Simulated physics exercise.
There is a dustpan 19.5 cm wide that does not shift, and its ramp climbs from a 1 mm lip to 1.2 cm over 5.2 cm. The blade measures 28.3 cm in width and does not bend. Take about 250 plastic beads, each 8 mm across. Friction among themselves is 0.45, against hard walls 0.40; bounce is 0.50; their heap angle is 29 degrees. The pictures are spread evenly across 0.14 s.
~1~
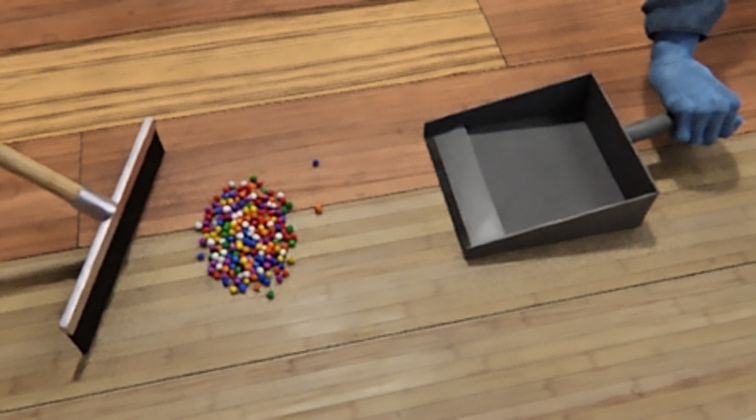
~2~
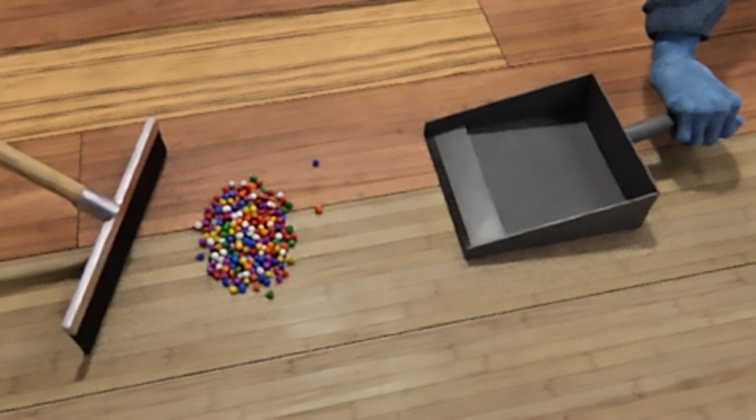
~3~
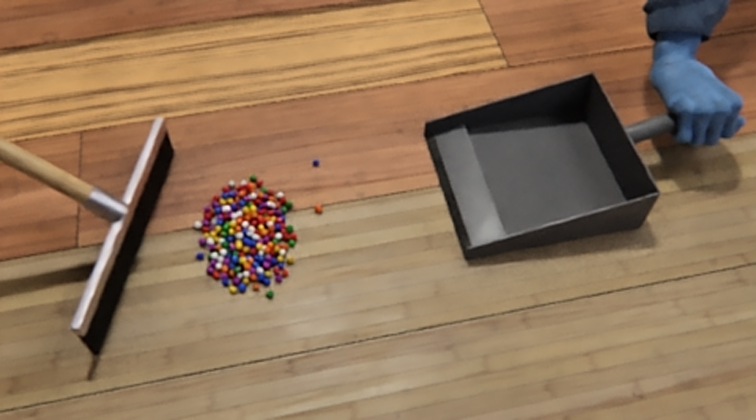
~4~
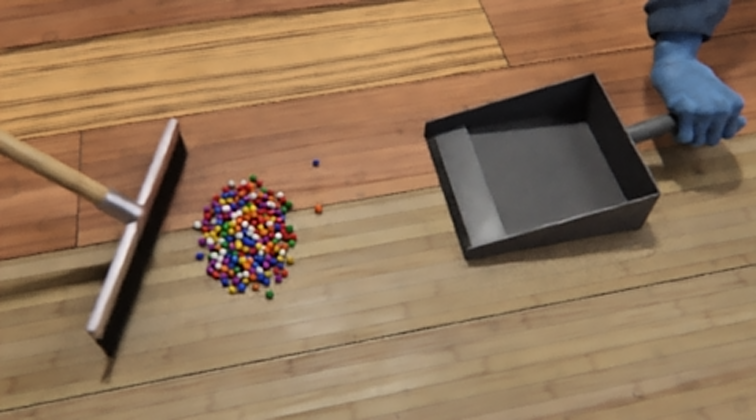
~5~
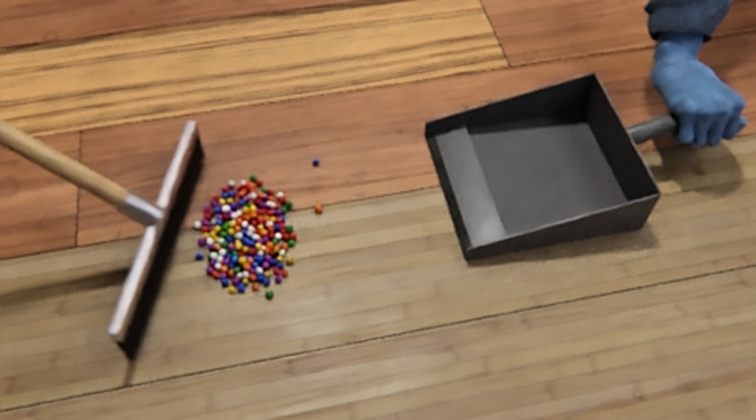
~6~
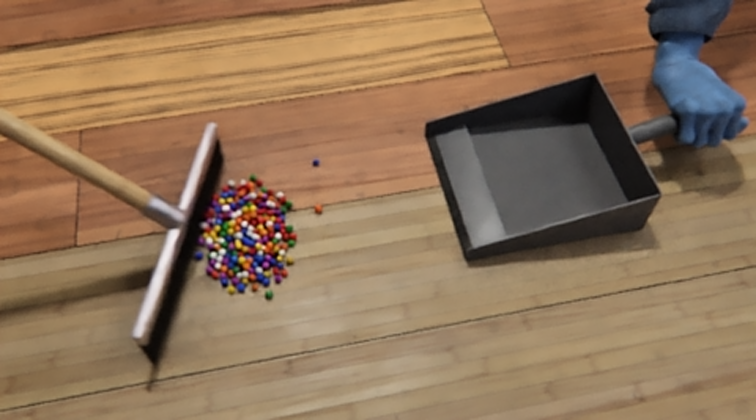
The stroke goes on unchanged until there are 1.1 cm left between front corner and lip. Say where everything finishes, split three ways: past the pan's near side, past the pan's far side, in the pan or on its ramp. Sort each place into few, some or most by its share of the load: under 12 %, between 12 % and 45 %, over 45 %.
Shares: Past the pan's near side: Most; past the pan's far side: Few; in the pan or on its ramp: Some.
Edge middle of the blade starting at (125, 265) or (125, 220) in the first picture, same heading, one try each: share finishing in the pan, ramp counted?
Some 20 and 25 per cent.
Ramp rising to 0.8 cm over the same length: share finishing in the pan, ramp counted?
Near 25 per cent, then.
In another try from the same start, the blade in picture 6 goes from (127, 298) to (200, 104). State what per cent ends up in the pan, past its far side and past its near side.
Pan 5; far 10; near 20.
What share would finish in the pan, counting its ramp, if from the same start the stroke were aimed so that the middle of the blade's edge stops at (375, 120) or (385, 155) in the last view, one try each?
The two tries give about 10 and 25 percent.
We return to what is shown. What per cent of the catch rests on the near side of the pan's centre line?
About 100 %.
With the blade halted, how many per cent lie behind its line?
5 %.
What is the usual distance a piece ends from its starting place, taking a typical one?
Roughly 32 centimetres.
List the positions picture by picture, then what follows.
The first picture shows blade from (68, 329) to (151, 126), moved 0.0 cm, 0 of the pieces shifted so far; middle of the pieces at (245, 231); pan at (541, 176).
The second picture shows blade from (71, 329) to (154, 126), moved 0.4 cm, 0 of the pieces shifted so far; middle of the pieces at (245, 231).
The third picture shows blade from (80, 330) to (162, 127), moved 1.4 cm, 0 of the pieces shifted so far; middle of the pieces at (245, 231).
The fourth picture shows blade from (96, 332) to (175, 128), moved 3.1 cm, 0 of the pieces shifted so far; middle of the pieces at (245, 231).
The fifth picture shows blade from (117, 336) to (193, 130), moved 5.5 cm, 0 of the pieces shifted so far; middle of the pieces at (245, 231).
The sixth picture shows blade from (141, 339) to (213, 132), moved 8.0 cm, 3 of the pieces shifted so far; middle of the pieces at (244, 231); pan at (543, 177).
Then, 0.15 s after the last picture, middle of the blade 18 cm from the lip; 0 % over the lip, far side 0 %, near side 20 %.
Then, 0.26 s after the last picture, middle of the blade 9 cm from the lip; 0 % over the lip, far side 0 %, near side 40 %.
Then, 0.50 s after the last picture, middle of the blade 6 cm from the lip; 30 % over the lip, far side 0 %, near side 50 %.
In the end, near side 50 %, far side 0 %, pan 25 %, in front of the lip or behind the blade 20 %.
